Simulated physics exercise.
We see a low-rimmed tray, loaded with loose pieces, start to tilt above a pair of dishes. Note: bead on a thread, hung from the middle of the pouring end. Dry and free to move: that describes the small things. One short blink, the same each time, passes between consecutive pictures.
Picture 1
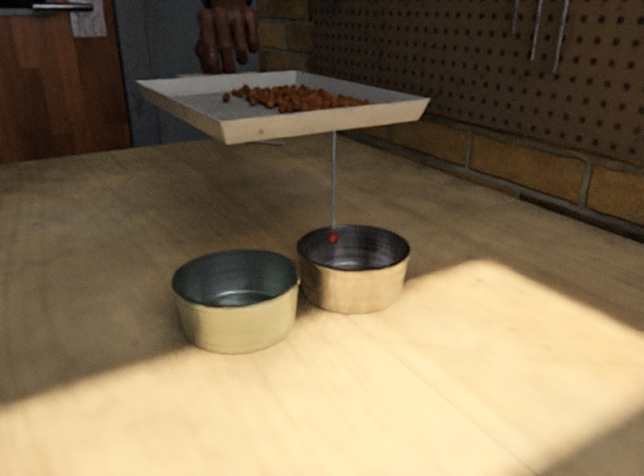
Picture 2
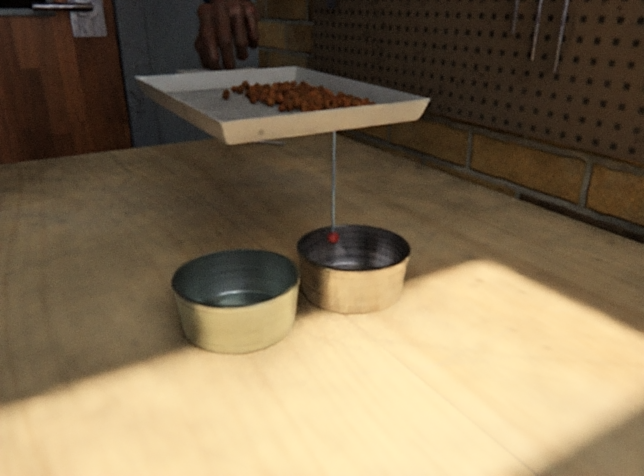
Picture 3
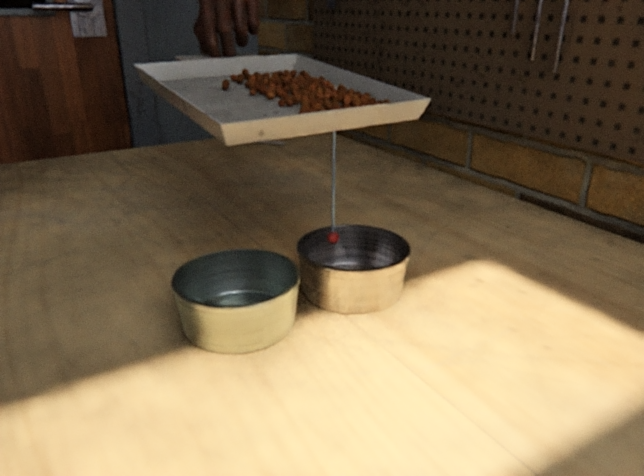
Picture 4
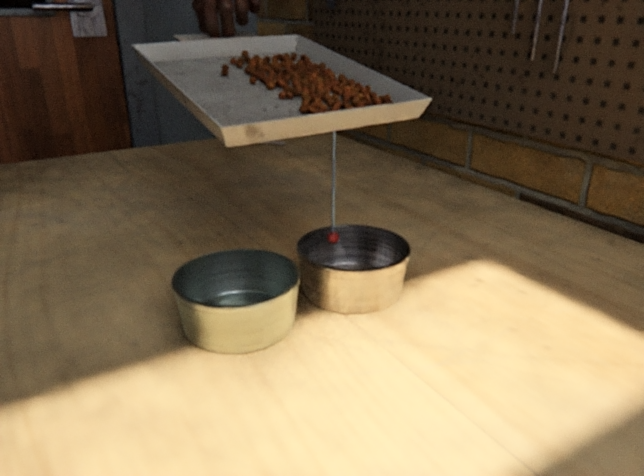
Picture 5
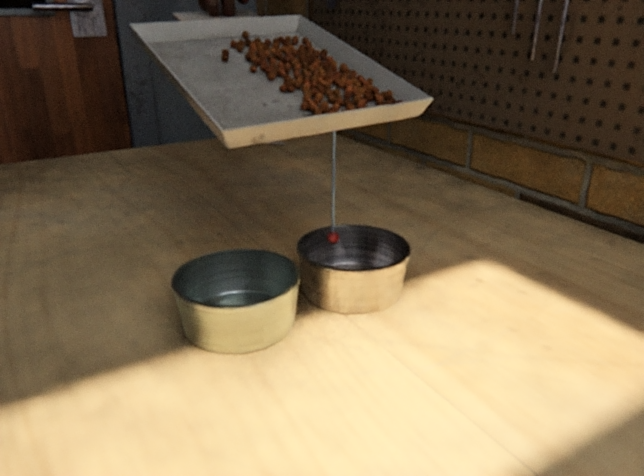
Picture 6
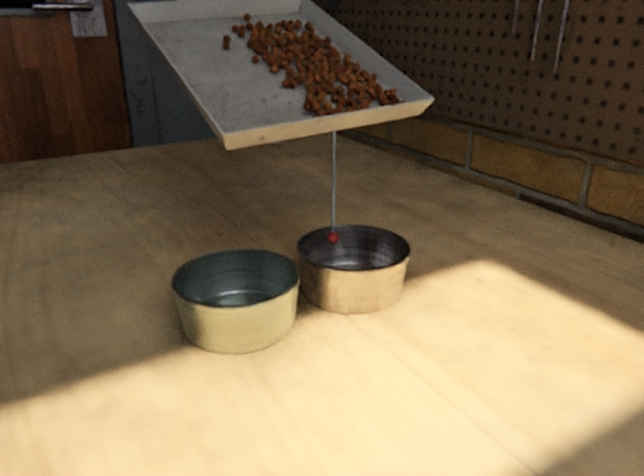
In a dim workshop with a brick wall and pegboard, a wooden tabletop with a patch of sunlight is seen from slightly above by a still camera. A pale shallow tray of reddish-brown pieces hangs over two round metal dishes, a red bead dangling on a thread from its near edge. A hand shows behind the tray, whose far side rises steadily as the pieces begin shifting and spreading.
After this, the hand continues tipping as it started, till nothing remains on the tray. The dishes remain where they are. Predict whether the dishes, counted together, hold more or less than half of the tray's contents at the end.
Most of the load will miss the dishes.
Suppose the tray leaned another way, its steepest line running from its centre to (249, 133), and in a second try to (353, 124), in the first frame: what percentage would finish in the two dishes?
For the first aim it is 80 in a hundred, for the second 20 in a hundred.
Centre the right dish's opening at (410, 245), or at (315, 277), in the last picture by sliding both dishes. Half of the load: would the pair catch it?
For the two places in order: A majority share, a majority share.
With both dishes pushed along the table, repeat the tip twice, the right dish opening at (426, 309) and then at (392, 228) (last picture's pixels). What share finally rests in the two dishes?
Close to 10 in a hundred first, close to 0 in a hundred second.
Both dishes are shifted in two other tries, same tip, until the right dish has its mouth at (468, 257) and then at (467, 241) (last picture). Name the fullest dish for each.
Trial one goes to the left of the two, trial two to the left of the two.
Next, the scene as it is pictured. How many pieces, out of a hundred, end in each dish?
Per hundred pieces: Left dish roughly 20, right dish roughly 10.
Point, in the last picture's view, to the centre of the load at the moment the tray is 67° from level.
Near (337, 121).
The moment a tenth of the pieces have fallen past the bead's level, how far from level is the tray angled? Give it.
Roughly 70 degrees at that moment.
Shortly afterwards, tray tipped steeply; the bulk on the tray; only a few in the right dish; only a few outside both; a little in the air.
Next, tray tipped past a quarter turn; near a quarter in the left dish; a little in the right dish; near half outside both; near a quarter in the air.
Some moments later, tray tipped past a quarter turn; near a quarter in the left dish; a little in the right dish; near two thirds outside both.
In the end, tray tipped past a quarter turn; near a quarter in the left dish; a little in the right dish; near two thirds outside both.
